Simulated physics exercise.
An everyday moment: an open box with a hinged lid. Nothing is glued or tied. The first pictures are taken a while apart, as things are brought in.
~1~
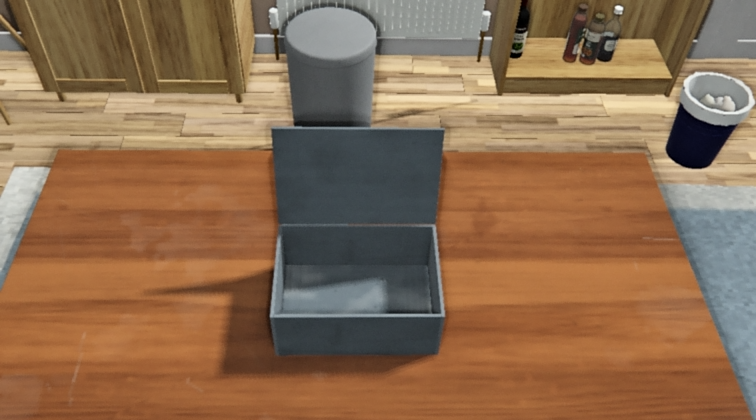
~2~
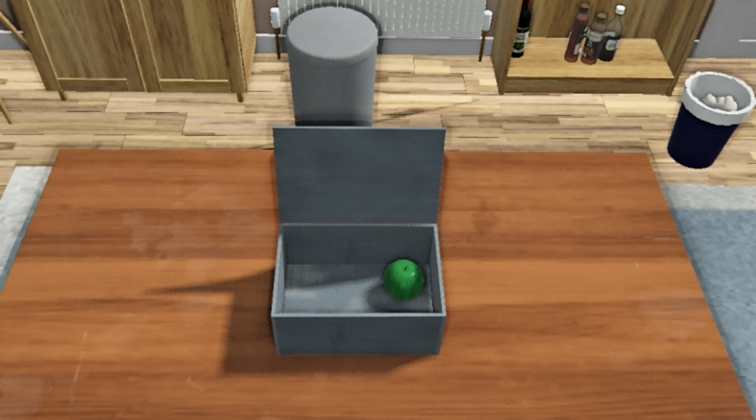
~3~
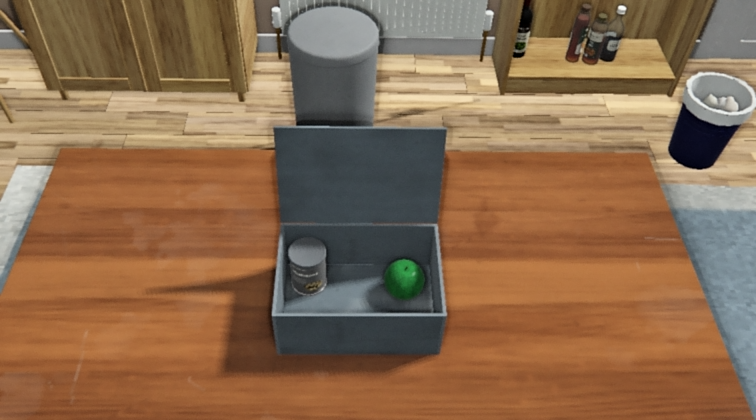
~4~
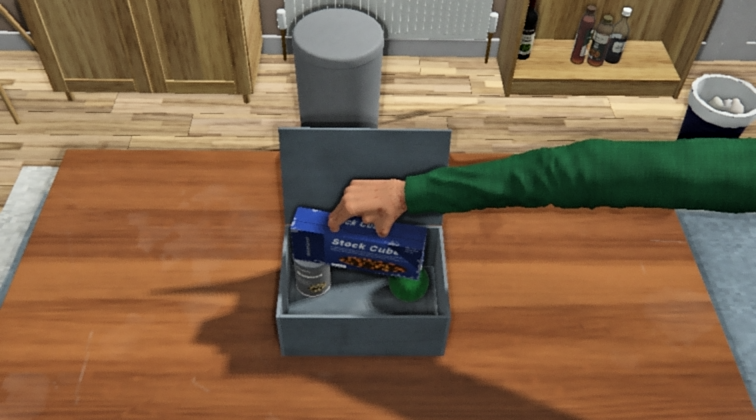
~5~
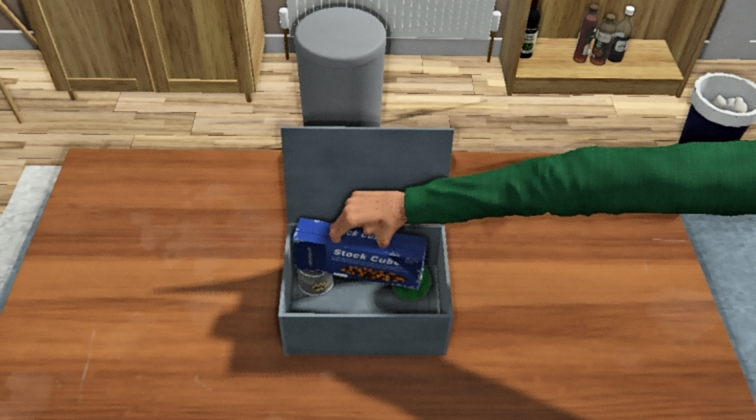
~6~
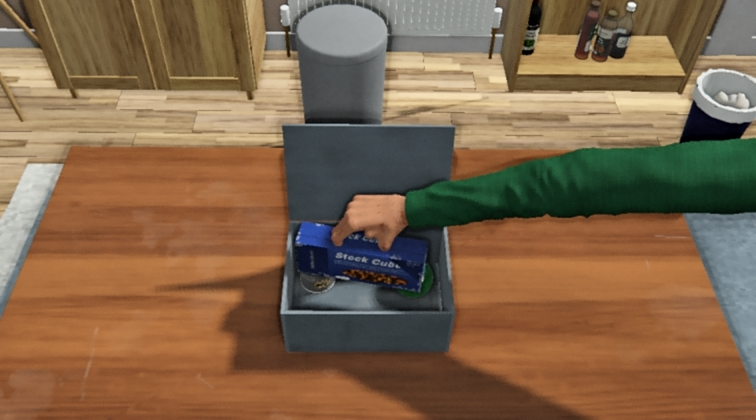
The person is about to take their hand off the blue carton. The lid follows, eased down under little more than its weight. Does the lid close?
It sits on the rim.
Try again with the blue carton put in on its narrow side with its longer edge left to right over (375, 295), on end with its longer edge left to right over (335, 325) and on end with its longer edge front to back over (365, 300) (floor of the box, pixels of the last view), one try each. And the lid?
First, it shuts flat; second, it stays ajar; third, it stays ajar.
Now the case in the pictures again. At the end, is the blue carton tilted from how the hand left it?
The blue carton tips.
Then, 1.00 s past the last view, lid starting down; blue carton on its side near (360, 318).
Then, 1.80 s past the last view, lid 36° above the rim; blue carton on its side near (360, 318).
Finally, lid shut; down or leaning hard in the box, blue carton; the other 2 still in place. Final places as the last picture's camera would see them, blue carton near (360, 318).
